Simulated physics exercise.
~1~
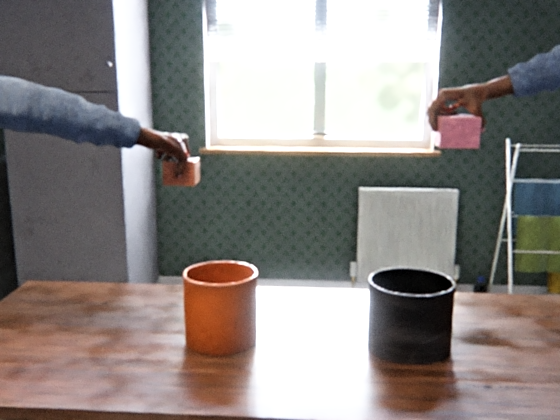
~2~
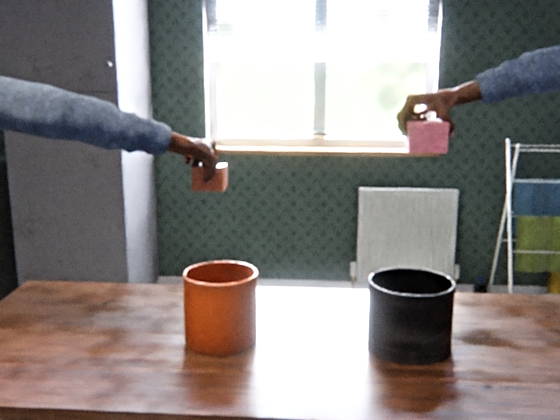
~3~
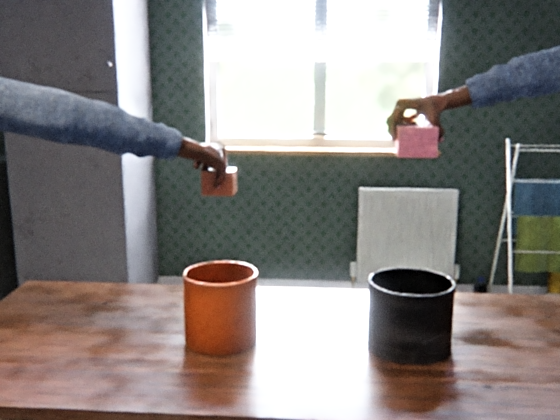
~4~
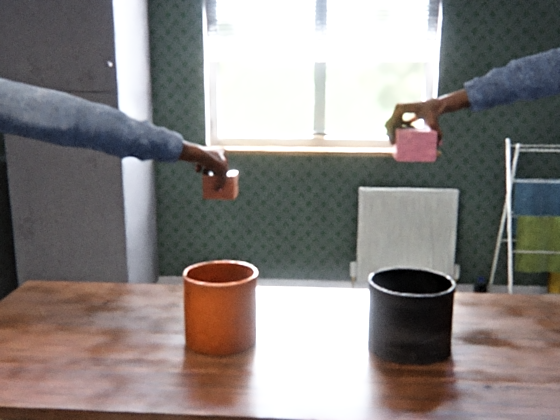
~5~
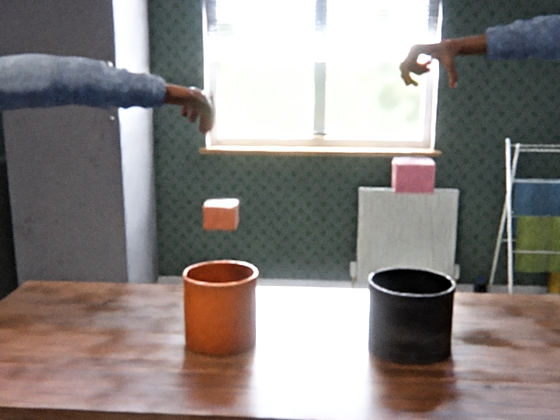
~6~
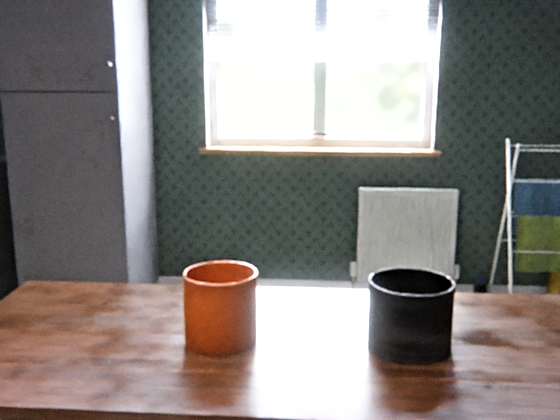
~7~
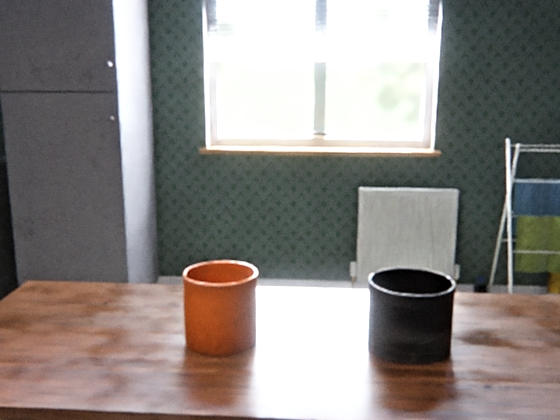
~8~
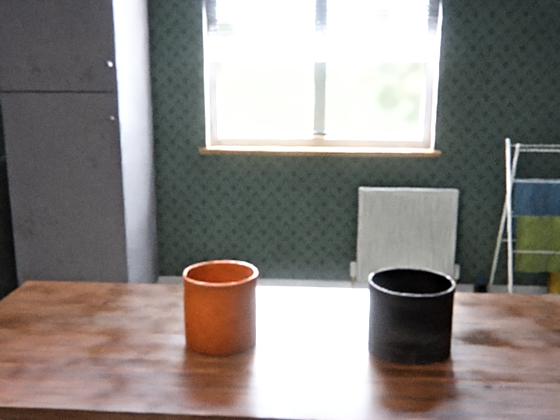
The footage shows two hands holding an orange block and a pink block above an orange pot and a black bucket on a wooden table. The hands move inward, release the blocks and withdraw, and both blocks drop into the containers below, out of sight.
